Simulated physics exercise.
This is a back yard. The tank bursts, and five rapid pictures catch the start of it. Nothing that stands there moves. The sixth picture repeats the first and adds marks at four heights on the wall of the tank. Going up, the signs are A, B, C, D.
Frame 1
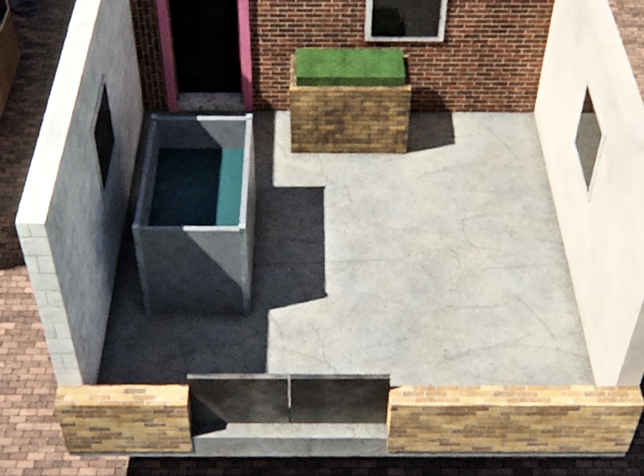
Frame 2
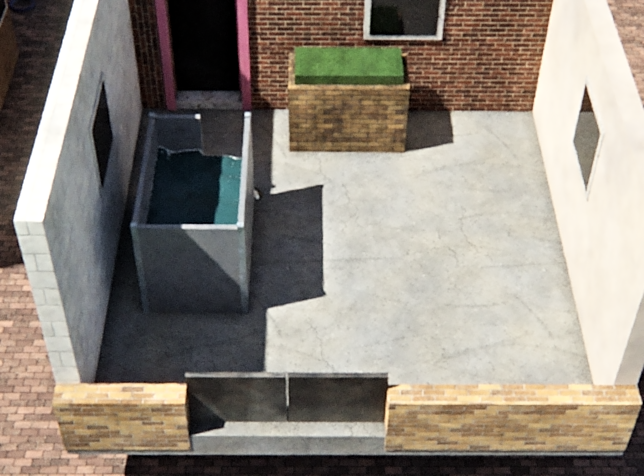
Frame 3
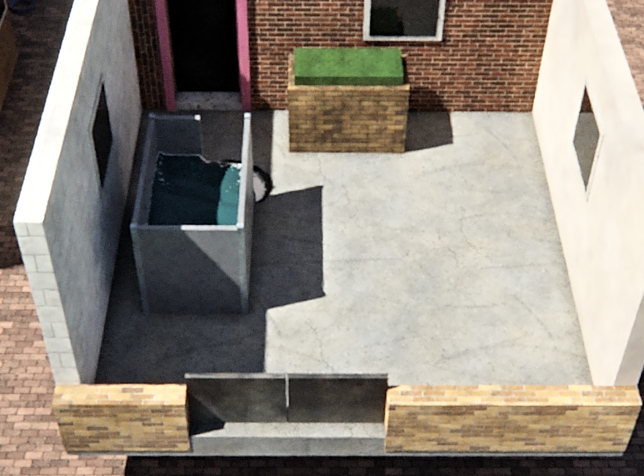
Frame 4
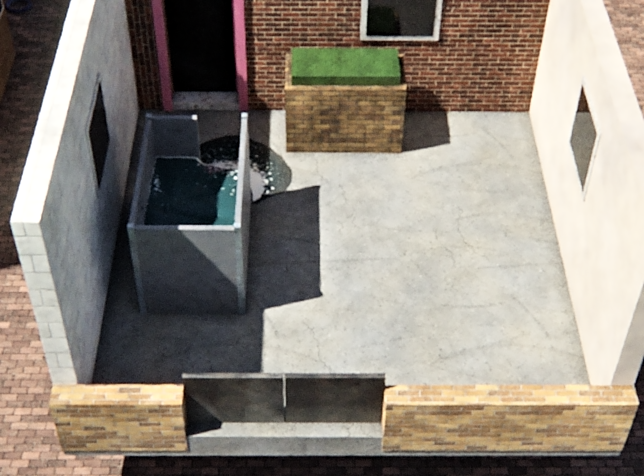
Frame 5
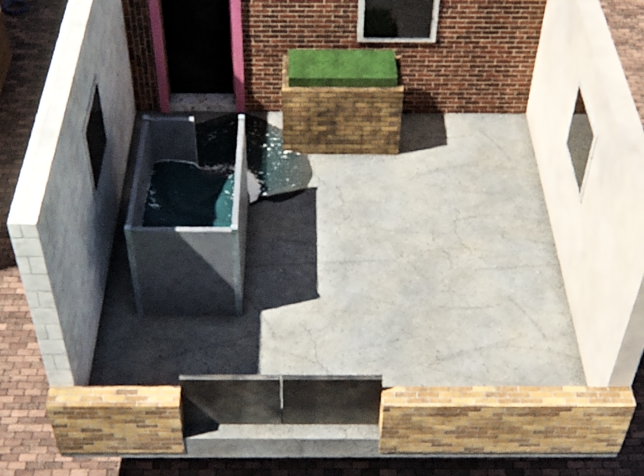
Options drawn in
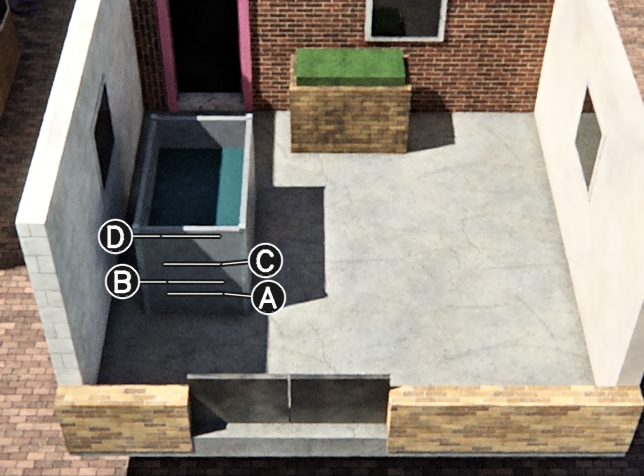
Water in a grey tank drops and spreads across the yard floor behind it.
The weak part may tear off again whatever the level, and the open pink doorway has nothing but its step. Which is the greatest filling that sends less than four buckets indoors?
A will do.
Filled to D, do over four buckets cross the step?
Yes, it does.
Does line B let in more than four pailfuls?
Yes, it does.
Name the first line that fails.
That would be B.
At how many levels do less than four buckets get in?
One of them.
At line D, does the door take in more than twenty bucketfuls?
Yes, clearly.
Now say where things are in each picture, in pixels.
Water in the tank at rest, its middle at (199, 199); foot of the pink doorway at (211, 111); shut gate at (289, 383).
Water covers 1 % of the ground, its front hidden from here.
Water covers 2 % of the ground, its front hidden from here.
Water covers 5 % of the ground and shows as far out as (272, 158).
Water covers 11 % of the ground and shows as far out as (274, 140).
On the marked copy, A at (196, 293); B at (194, 282); C at (192, 264); D at (189, 236); from the bottom up A, B, C, D.
For line A, a splash gets over, under a bucket.
For line B, about 7 bucketfuls get in.
For line C, dozens of bucketfuls pour in.
For line D, dozens of bucketfuls pour in.
